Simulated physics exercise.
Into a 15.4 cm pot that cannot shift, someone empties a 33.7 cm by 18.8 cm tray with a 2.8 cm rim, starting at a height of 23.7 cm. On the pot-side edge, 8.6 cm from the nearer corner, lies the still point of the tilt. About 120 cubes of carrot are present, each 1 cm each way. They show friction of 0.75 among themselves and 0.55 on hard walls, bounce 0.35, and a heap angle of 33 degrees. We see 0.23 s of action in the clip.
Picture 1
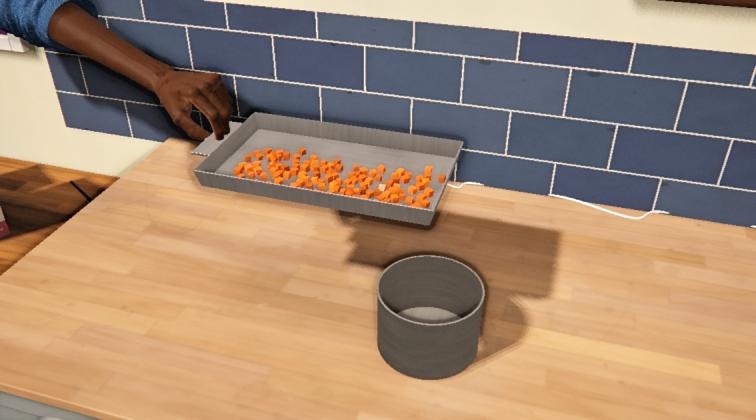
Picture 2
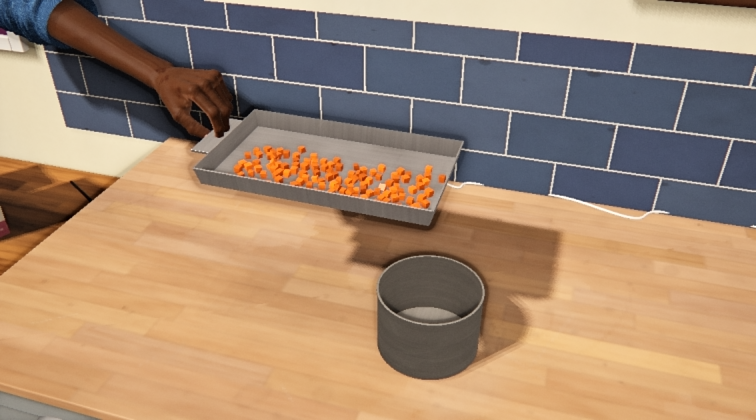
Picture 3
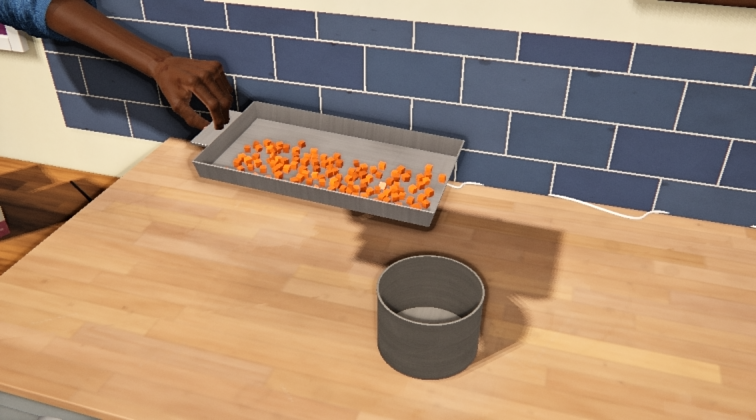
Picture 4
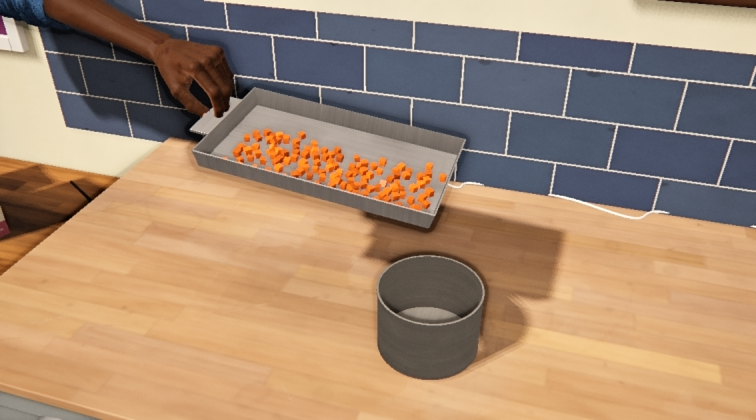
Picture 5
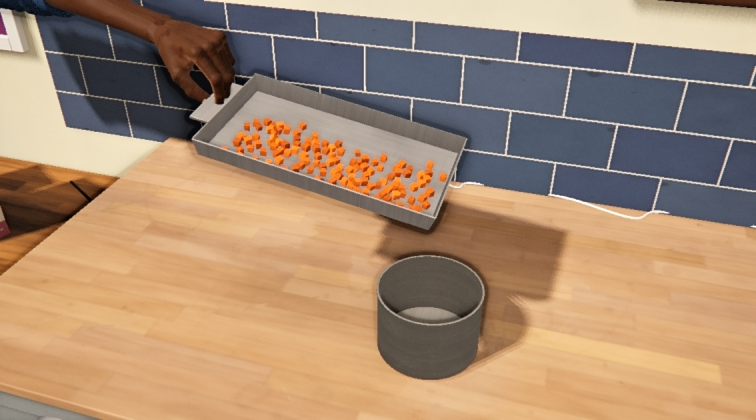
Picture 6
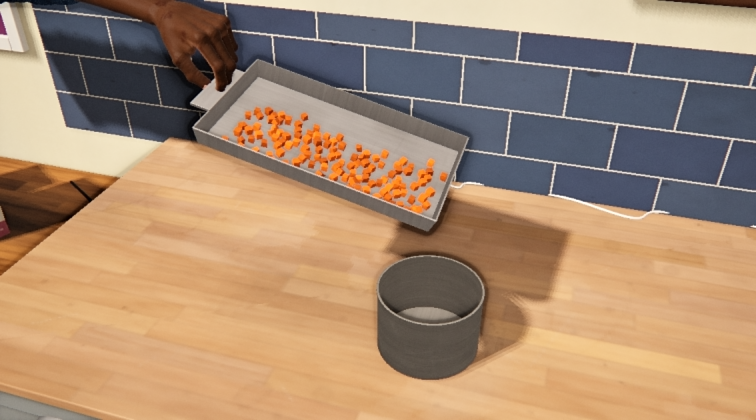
In this clip, a hand holds a gray tray of small orange carrot pieces above a wooden counter and gradually raises its left end, tilting it down to the right beside a round gray pot, while the pieces barely shift.
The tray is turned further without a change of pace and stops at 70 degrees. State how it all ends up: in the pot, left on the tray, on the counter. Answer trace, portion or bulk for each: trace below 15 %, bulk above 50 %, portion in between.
Pot: Portion. Tray: Portion. Counter: Portion.
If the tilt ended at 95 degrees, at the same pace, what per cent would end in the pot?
Roughly 70 percent.
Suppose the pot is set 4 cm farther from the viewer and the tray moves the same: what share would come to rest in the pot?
Expect something close to 10 per cent.
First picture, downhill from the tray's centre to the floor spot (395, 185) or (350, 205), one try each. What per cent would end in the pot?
I'd put it at about 5 per cent for the first tilt and about 15 per cent for the second.
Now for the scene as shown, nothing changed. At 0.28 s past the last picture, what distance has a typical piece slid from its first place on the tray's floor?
It has moved some 2 cm from its start.
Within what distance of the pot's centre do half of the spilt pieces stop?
That comes to near 36 cm.
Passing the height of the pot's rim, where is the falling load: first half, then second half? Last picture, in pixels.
Around (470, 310), then around (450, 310).
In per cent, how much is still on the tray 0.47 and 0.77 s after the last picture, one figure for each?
Around 100 first, about 55 after.
Then, 0.28 s after the last picture, tilt 43 degrees; the tray holds 100 %, the pot 0 %.
Then, 0.47 s after the last picture, tilt 61 degrees; the tray holds 100 %, the pot 0 %.
Then, 0.77 s after the last picture, tilt 70 degrees; the tray holds 55 %, the pot 15 %.
In the end, pot 35 %, tray 40 %, counter 25 %.
